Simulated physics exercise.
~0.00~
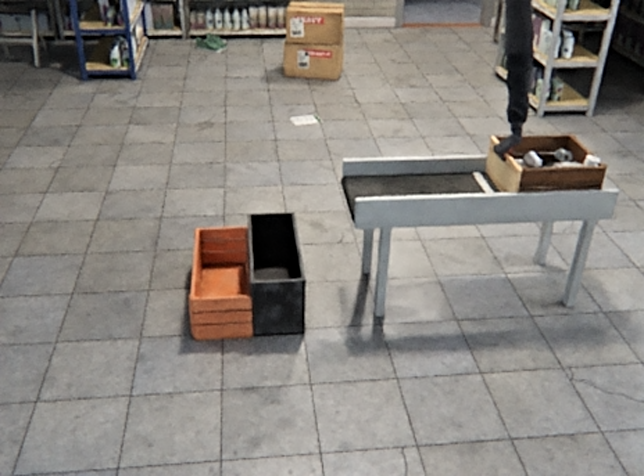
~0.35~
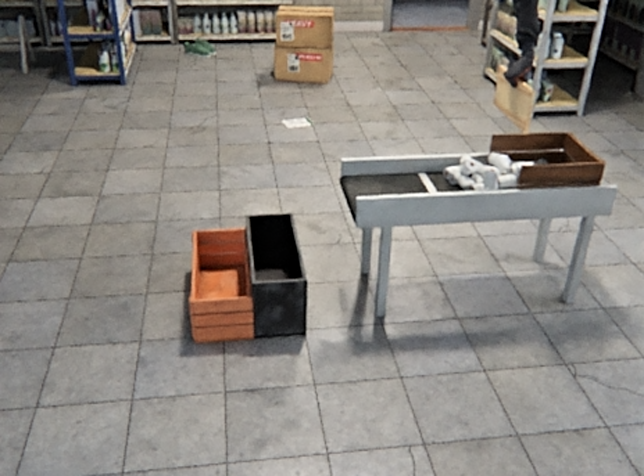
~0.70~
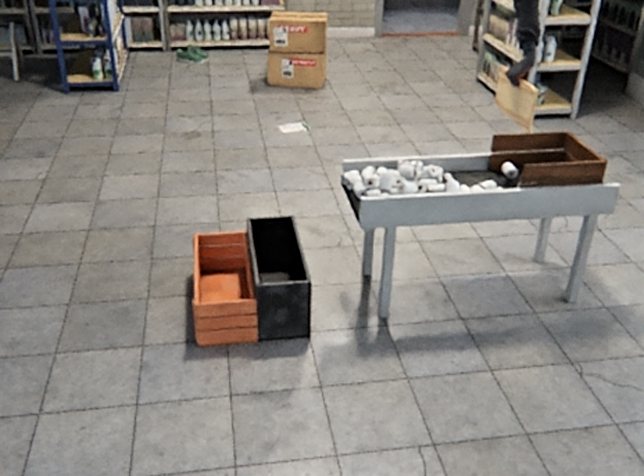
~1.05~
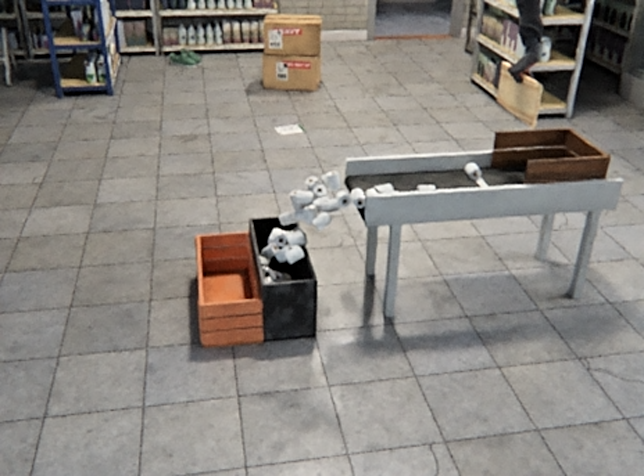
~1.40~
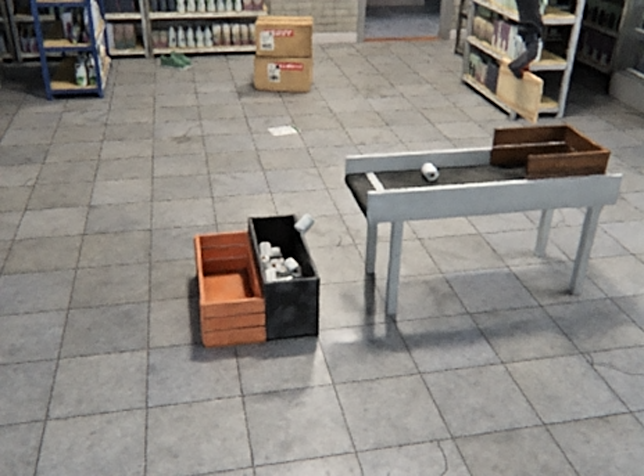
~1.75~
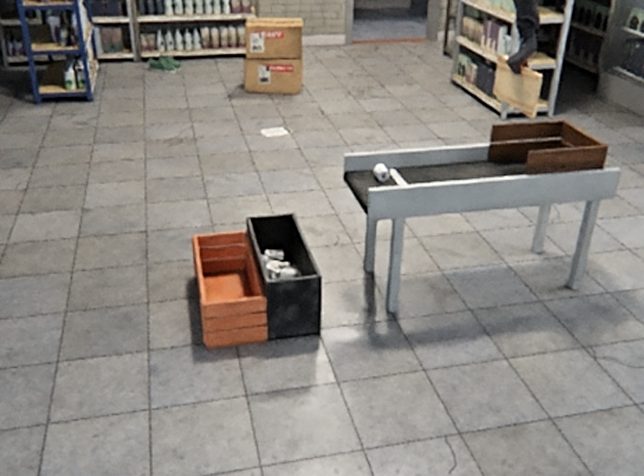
White paper rolls spilled out of a wooden pen once its gate was lifted, rode a dark belt leftward and tumbled off the end into a long black bin beside an empty orange tub, leaving a single roll still near the belt's end.
